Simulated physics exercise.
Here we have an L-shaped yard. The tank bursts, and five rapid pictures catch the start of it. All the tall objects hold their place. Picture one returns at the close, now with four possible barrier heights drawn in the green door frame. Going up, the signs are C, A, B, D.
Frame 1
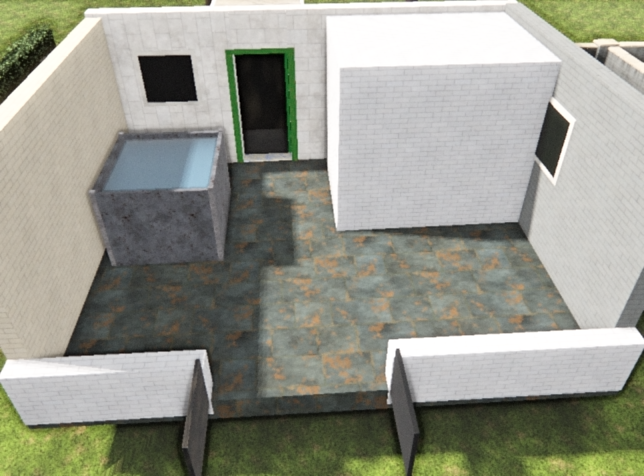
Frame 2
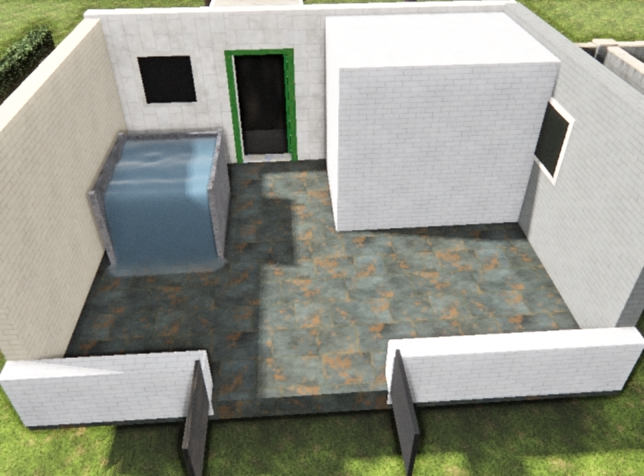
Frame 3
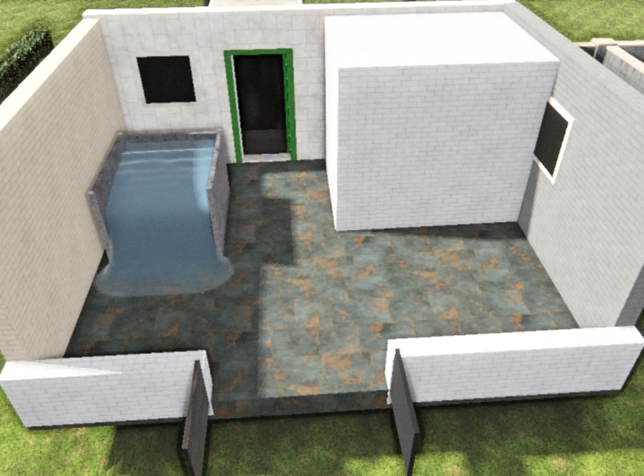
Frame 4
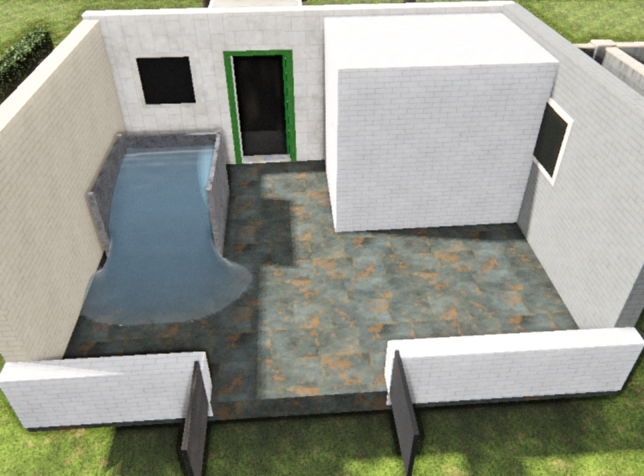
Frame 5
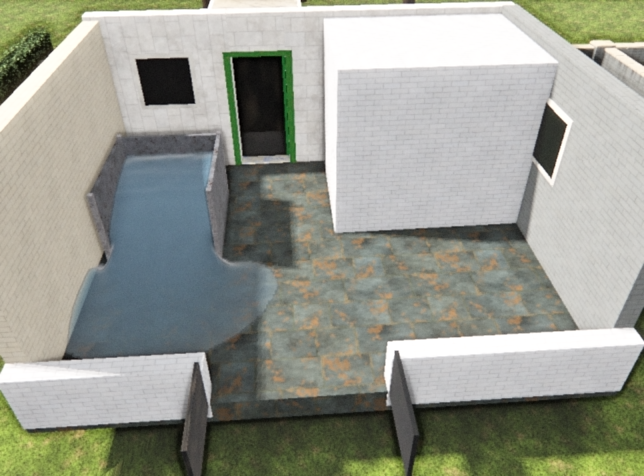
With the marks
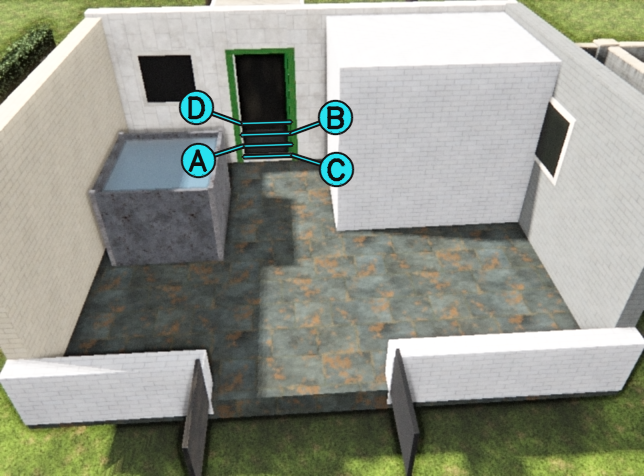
A walled yard with a green-framed doorway stayed still while water poured from the front of a stone tank at left, spread forward across the tiled floor, then widened rightward near the low front wall.
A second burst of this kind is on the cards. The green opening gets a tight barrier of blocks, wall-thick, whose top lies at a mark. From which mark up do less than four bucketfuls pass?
Choose C.
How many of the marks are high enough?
All of them.
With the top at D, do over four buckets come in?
No.
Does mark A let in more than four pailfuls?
No, that is safe.
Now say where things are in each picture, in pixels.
In the first picture, water in the tank at rest, its middle at (163, 164); foot of the green doorway at (268, 161); open gate at (298, 342).
In the second picture, 2 % of the ground under water, visible out to (219, 262).
In the third picture, 5 % of the ground under water, visible out to (221, 280).
In the fourth picture, 9 % of the ground under water, visible out to (83, 307).
In the fifth picture, 17 % of the ground under water, visible out to (253, 314).
In cyan, A at (267, 145); B at (266, 134); C at (268, 156); D at (265, 122); from the bottom up C, A, B, D.
With A, nothing gets over.
With B, nothing gets over.
With C, nothing gets over.
With D, nothing gets over.
